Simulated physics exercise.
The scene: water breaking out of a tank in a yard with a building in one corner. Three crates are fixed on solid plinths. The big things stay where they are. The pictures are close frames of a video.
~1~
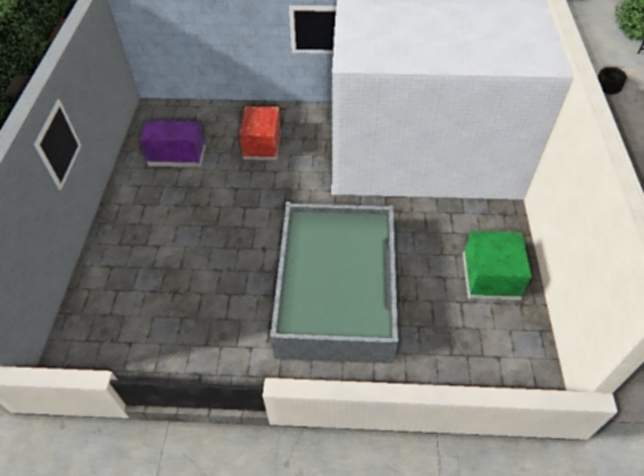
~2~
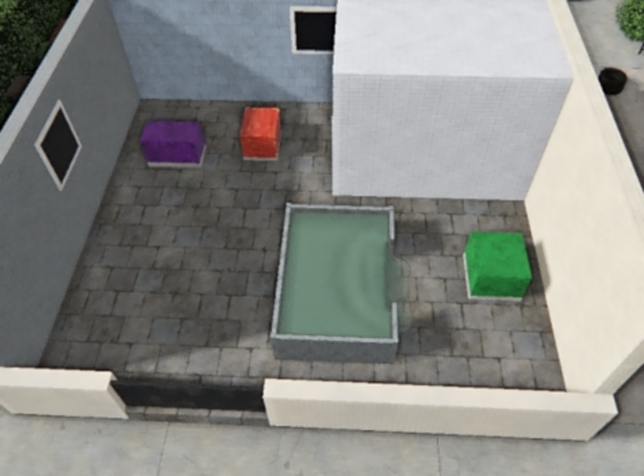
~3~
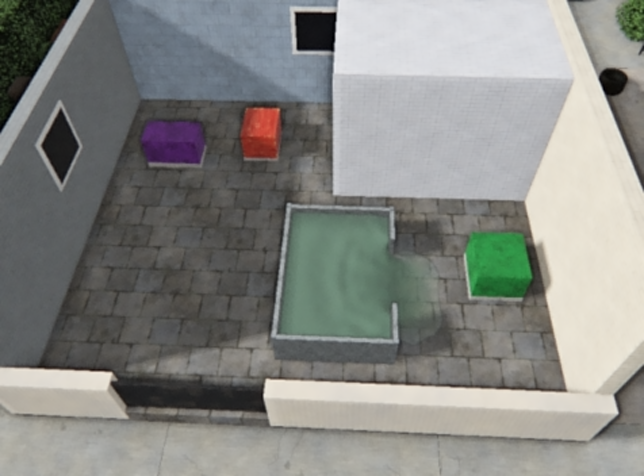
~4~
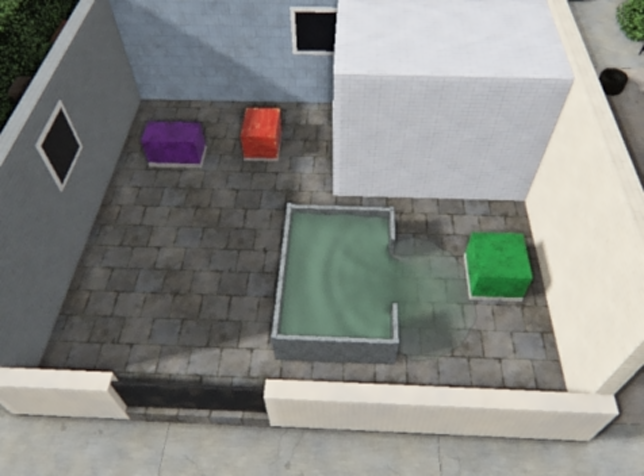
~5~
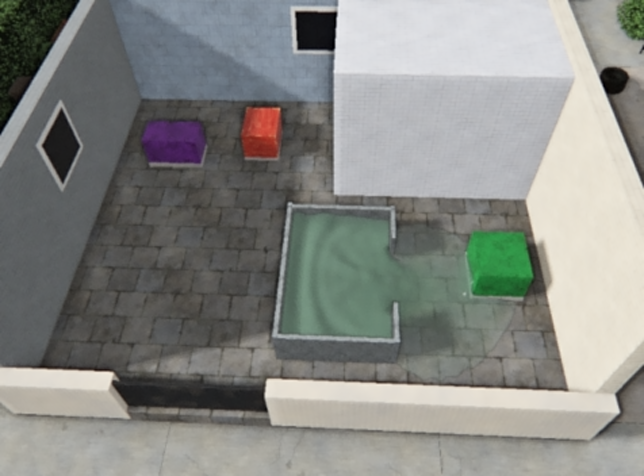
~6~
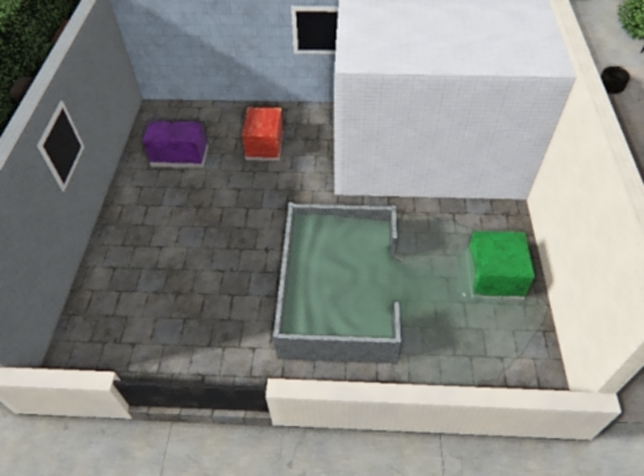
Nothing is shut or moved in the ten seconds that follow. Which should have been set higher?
The red crate keeps dry; the purple crate keeps dry; the green crate is soaked.
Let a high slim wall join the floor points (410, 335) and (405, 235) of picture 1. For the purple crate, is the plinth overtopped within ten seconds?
My reading: The purple crate remains dry.
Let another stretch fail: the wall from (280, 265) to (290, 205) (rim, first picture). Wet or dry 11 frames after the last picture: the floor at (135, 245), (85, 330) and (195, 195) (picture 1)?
In turn: Awash, covered, wet.
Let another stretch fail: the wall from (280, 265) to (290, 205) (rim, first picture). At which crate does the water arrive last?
It is the green one.
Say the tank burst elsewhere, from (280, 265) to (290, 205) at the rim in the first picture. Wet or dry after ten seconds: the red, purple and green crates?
One by one: The red crate is topped; the purple crate is wetted; the green crate escapes it.
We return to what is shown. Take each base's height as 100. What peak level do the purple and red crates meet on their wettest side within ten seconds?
Near 70 and 60 in a hundred.
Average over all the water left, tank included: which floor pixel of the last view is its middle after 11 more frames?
At about (404, 296).
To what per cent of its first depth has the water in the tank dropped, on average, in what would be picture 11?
About 64 per cent.
A moment on, water covers 20 % of the floor; the red crate not reached, the purple crate not reached, the green crate water round its plinth.
Next, water covers 25 % of the floor; the red crate not reached, the purple crate not reached, the green crate water round its plinth.
Then, water covers 35 % of the floor; the red crate not reached, the purple crate not reached, the green crate water round its plinth.
Later, water covers 65 % of the floor; the red crate water round its plinth, the purple crate water round its plinth, the green crate water round its plinth.
In the end, water covers 85 % of the floor; the red crate stayed above the water, the purple crate stayed above the water, the green crate was topped.
